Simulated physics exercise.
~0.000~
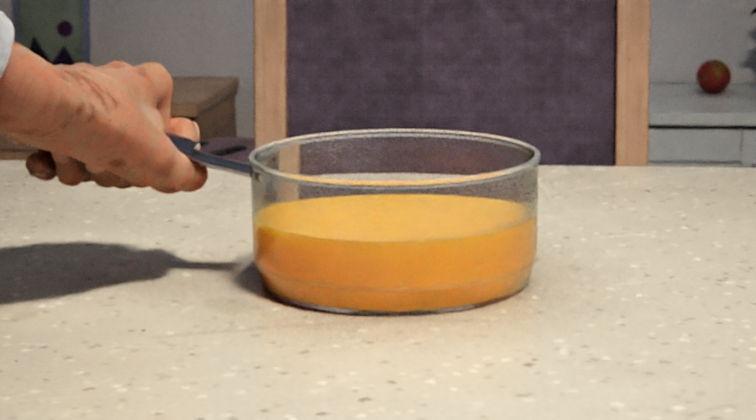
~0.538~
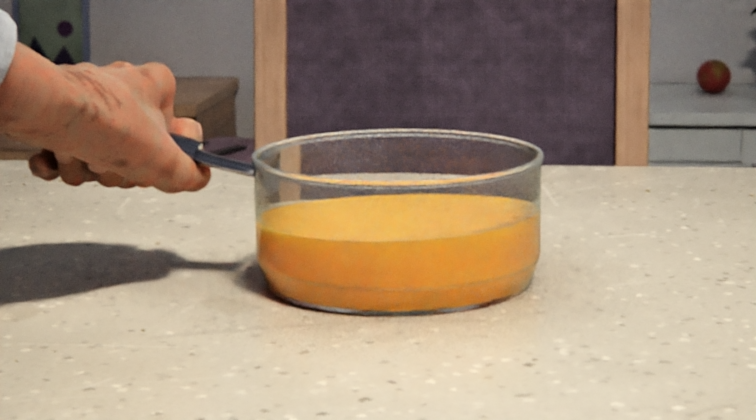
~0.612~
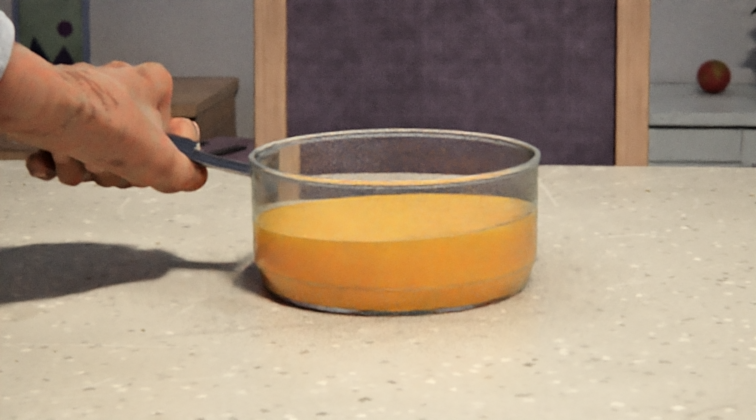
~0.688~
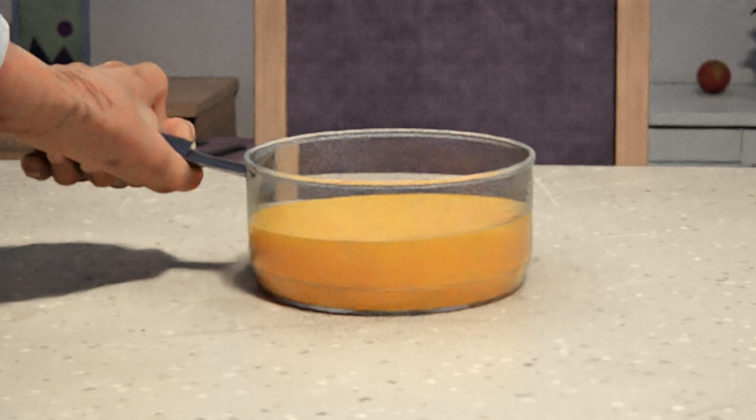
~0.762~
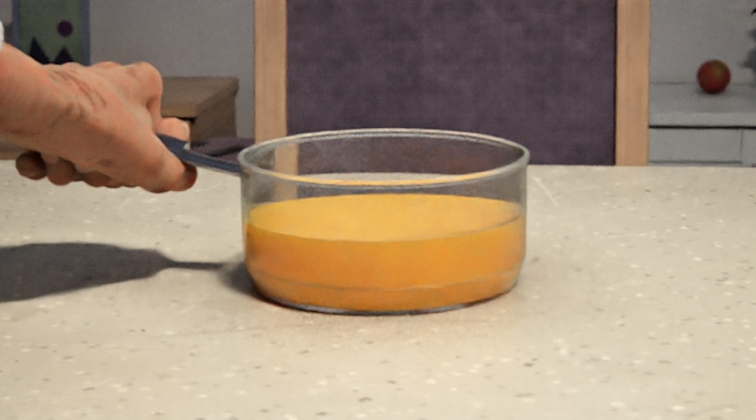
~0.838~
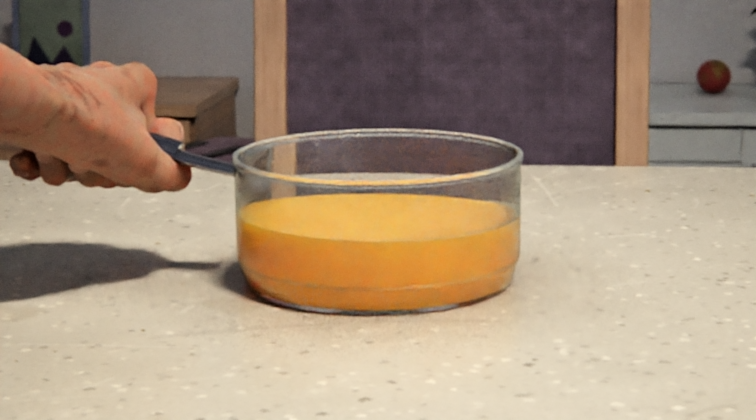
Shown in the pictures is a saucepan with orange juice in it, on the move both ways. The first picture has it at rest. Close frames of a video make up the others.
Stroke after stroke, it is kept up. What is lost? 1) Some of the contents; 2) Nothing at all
Option 2: Nothing at all.
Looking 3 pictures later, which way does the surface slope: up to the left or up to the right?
On the left wall.
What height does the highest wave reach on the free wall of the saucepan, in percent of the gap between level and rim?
10 %.
By 1.1 s, the highest wave so far stays far below the rim.
By 5.2 s, the highest wave so far stays far below the rim; nothing has left it.
